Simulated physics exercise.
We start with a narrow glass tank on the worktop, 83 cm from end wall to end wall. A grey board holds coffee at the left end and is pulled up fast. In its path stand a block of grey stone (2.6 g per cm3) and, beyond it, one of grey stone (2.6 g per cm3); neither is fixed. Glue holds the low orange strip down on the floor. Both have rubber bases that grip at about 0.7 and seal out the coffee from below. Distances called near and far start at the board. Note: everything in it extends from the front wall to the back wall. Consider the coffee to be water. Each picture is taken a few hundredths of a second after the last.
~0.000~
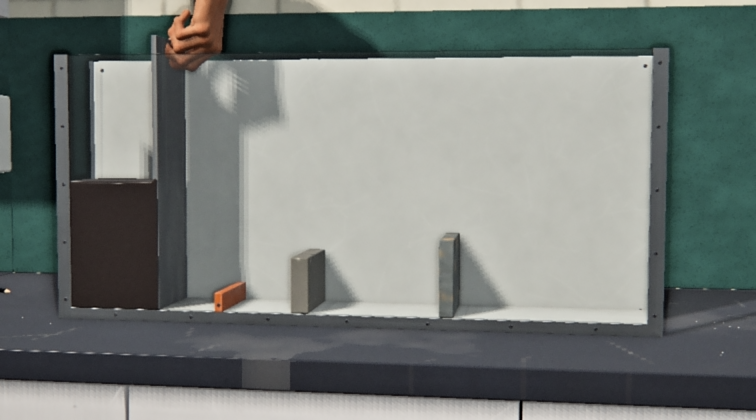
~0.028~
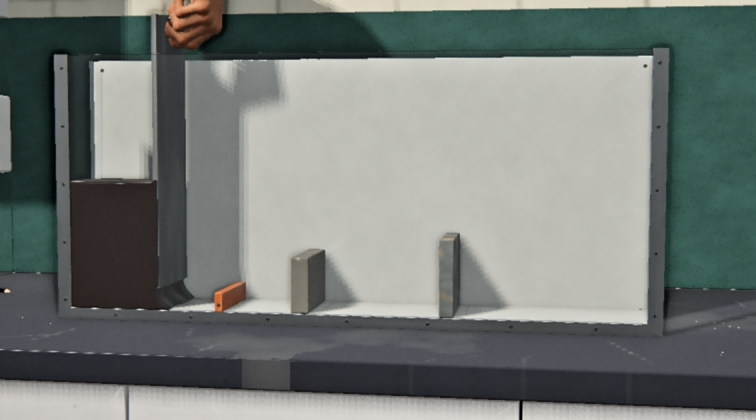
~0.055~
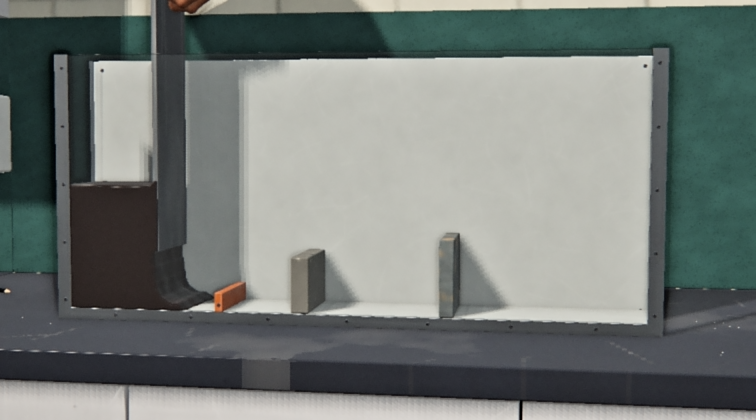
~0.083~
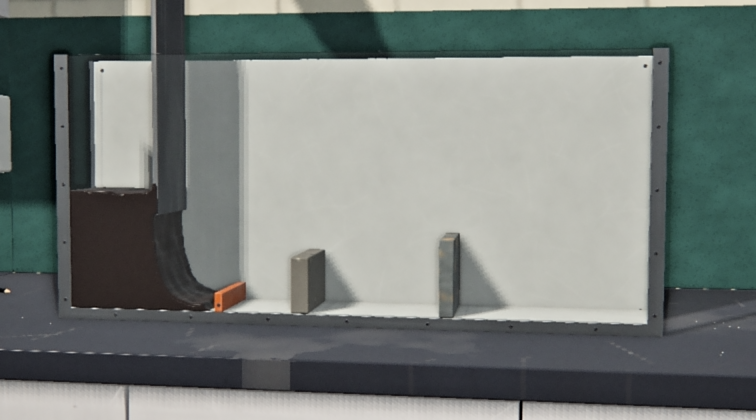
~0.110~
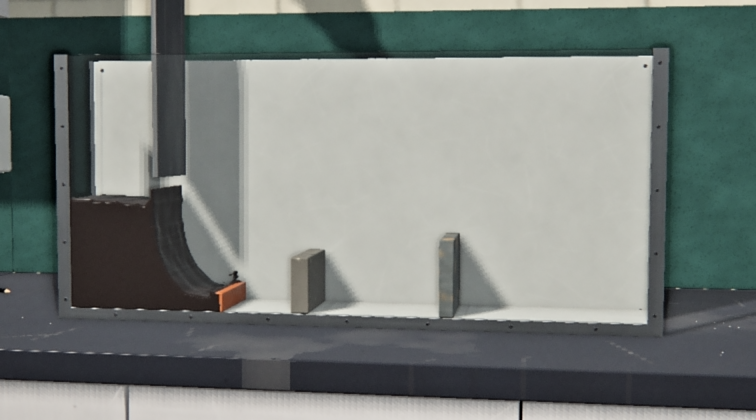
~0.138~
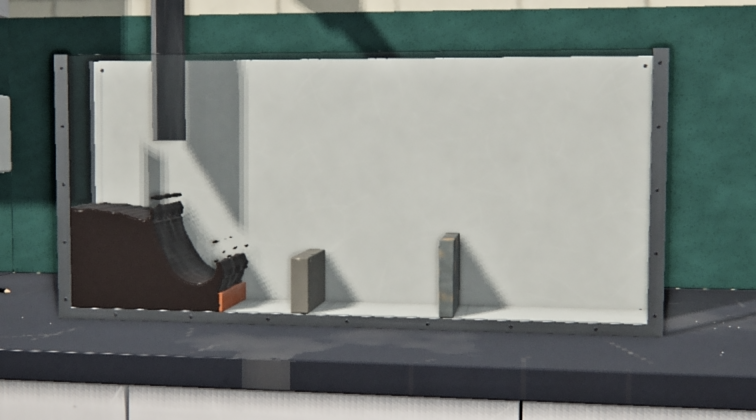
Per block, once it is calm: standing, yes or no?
Near block - no, far block - no.
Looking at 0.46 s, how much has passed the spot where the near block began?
Estimate: Close to 28 per cent.
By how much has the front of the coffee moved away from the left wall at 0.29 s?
About 42 cm.
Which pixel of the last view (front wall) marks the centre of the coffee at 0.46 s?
Around (235, 290).
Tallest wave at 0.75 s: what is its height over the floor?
About 5.0 cm.
After 0.29 s the front has run 43 cm from the left wall, the near block leans 9° and the far block is upright.
After 0.46 s the near block lies flat and the far block leans 29°.
After 0.75 s the near block lies flat and the far block lies flat.
In the end the near block lies flat and the far block lies flat; 29 per cent of the coffee is past where the far block first stood.
